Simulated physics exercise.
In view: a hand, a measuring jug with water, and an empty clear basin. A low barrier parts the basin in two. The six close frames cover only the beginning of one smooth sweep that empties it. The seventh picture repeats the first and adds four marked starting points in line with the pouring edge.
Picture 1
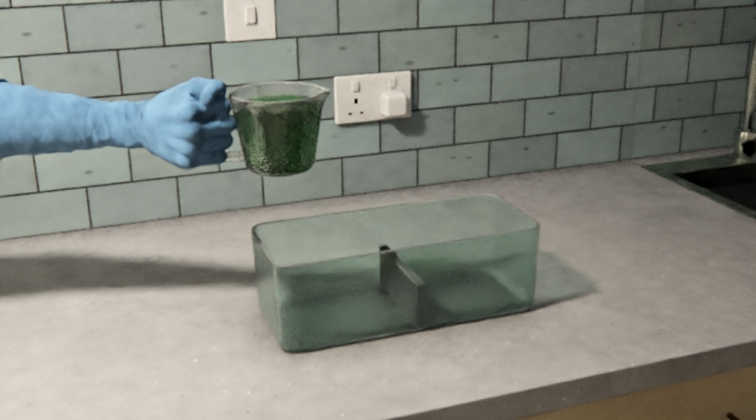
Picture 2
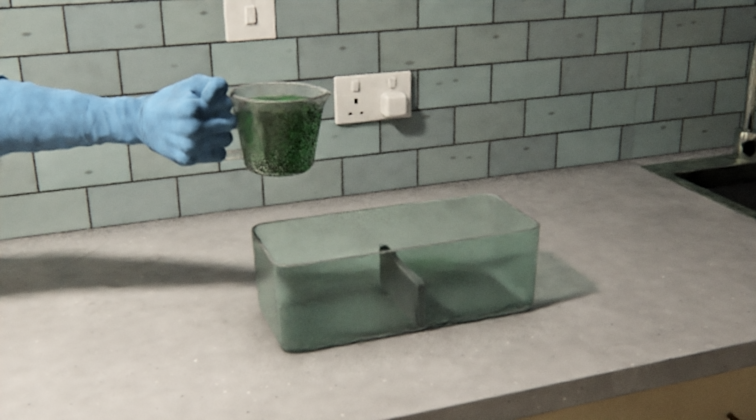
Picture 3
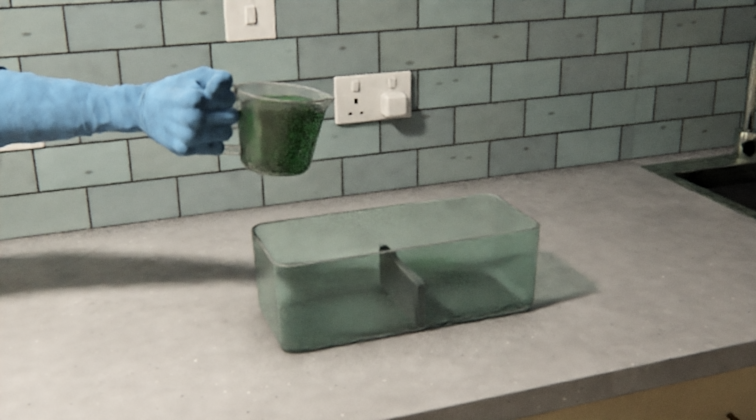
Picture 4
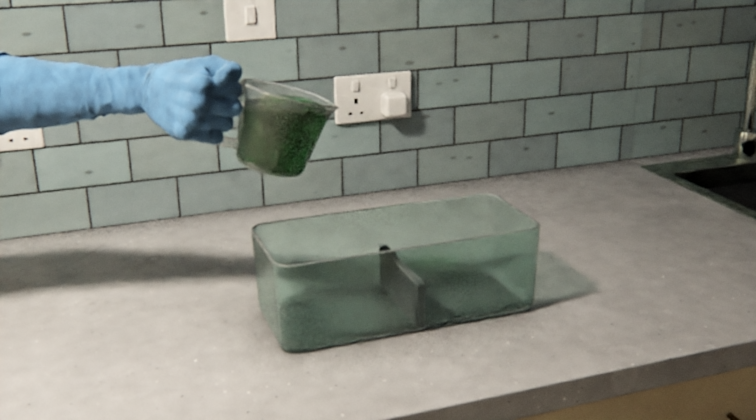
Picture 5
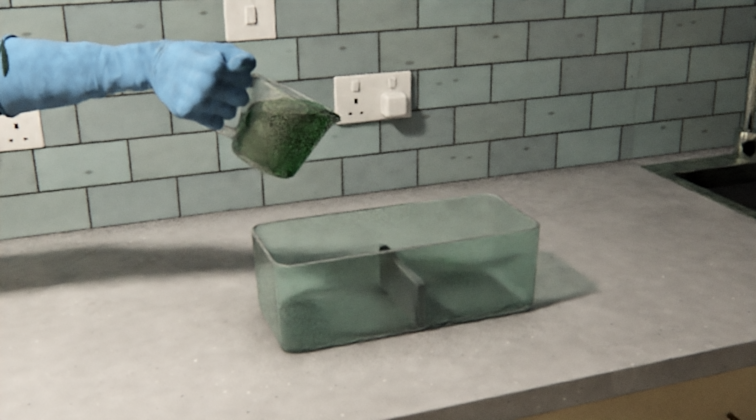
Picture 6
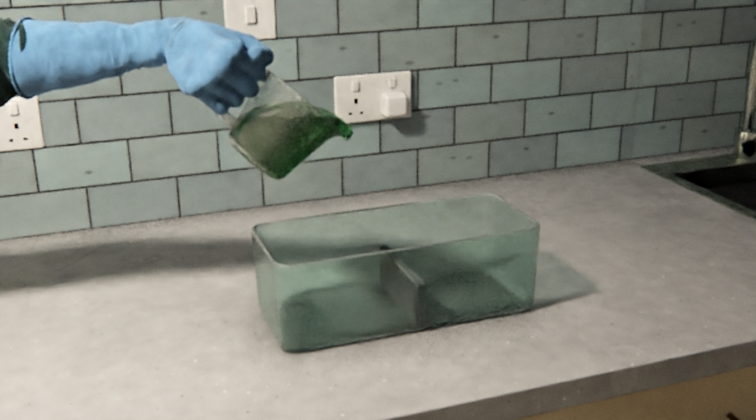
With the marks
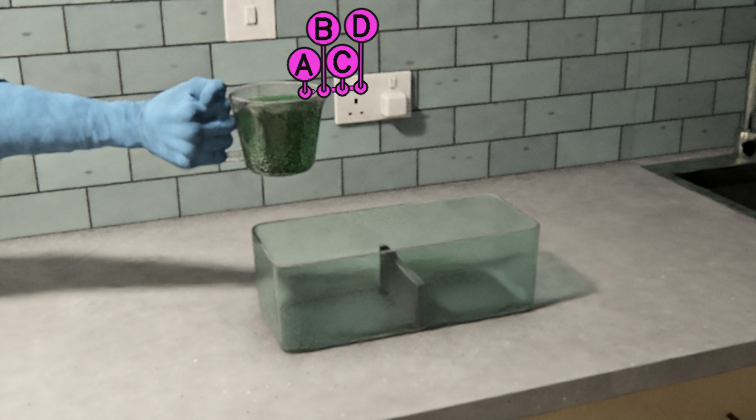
On a kitchen counter, a blue-gloved hand tilts a jug of green liquid rightward above a clear basin.
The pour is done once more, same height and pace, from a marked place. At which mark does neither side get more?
D beats the others.
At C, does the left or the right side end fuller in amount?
The left one.
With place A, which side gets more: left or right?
More ends on the left.
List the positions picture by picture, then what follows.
Upright, lip at (328, 90); basin from (279, 351) to (531, 305); top of the wall at (401, 264); nothing has left yet.
Tipped about 2°, lip at (329, 92); nothing has left yet.
Tipped about 8°, lip at (332, 97); nothing has left yet.
Tipped about 17°, lip at (336, 106); nothing has left yet.
Tipped about 30°, lip at (339, 119); water is over the lip, down to (334, 115).
Tipped about 44°, lip at (338, 133); water is over the lip, down to (344, 137).
On the marked copy, A at (305, 92); B at (323, 90); C at (342, 89); D at (360, 87).
Choosing A, about 93 % ends left of the wall and 4 % right of it; 3 % is lost outside.
Choosing B, about 91 % ends left of the wall and 3 % right of it; 6 % is lost outside.
Choosing C, about 80 % ends left of the wall and 17 % right of it; 3 % is lost outside.
Choosing D, about 51 % ends left of the wall and 48 % right of it.
